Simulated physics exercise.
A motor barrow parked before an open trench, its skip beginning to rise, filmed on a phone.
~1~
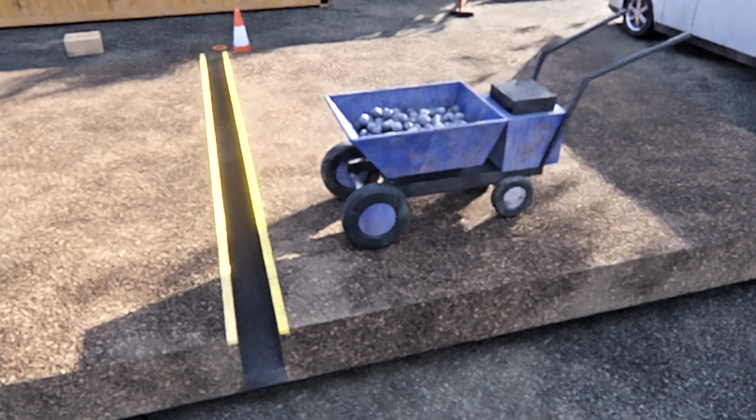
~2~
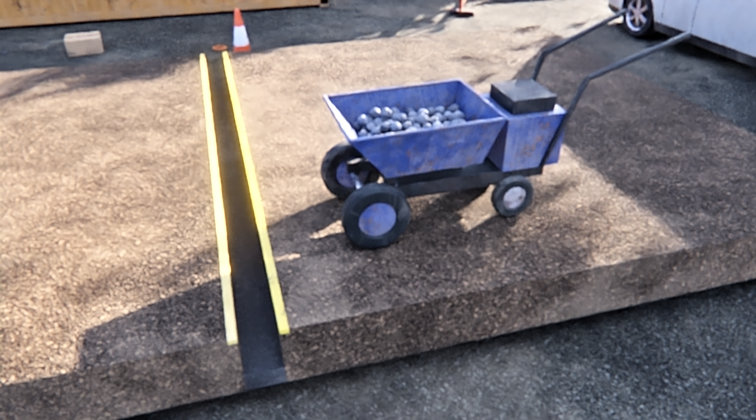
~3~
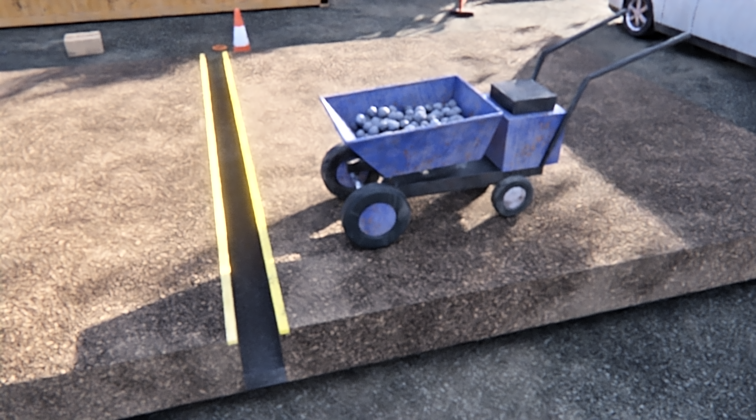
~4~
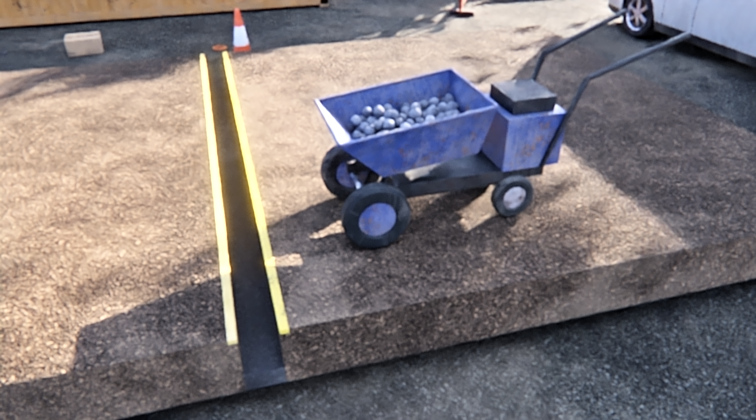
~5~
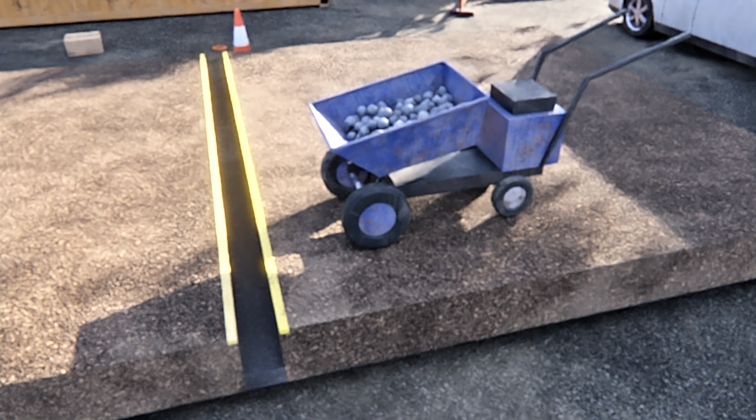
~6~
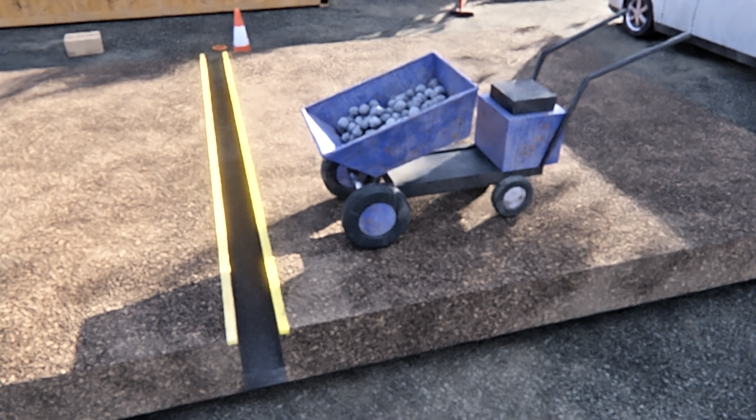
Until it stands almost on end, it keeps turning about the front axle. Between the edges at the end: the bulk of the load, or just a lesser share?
The bulk.
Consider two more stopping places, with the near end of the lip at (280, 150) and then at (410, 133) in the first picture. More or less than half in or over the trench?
Try one: The lesser share. Try two: The lesser share.
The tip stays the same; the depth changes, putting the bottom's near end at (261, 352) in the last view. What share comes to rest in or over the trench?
Close to 60 per cent, I reckon.
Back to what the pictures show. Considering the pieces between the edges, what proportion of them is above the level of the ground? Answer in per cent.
Roughly 5 percent of them.
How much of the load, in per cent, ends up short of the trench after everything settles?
I'd put it at around 0 percent.
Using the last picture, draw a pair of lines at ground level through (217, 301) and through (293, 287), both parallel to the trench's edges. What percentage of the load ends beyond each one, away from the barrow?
Around 10 in a hundred for the first, 100 in a hundred for the second.
Soon, skip tipped steeply; all in the skip.
A while on, skip tipped right over; about two thirds in the skip; a small part short of the trench; about a quarter in or heaped over the trench; a stray few falling.
Towards the end, skip tipped right over; a stray few in the skip; a small part short of the trench; most in or heaped over the trench; a small part beyond it.
Finally, skip tipped right over; a stray few short of the trench; most in or heaped over the trench; a small part beyond it.
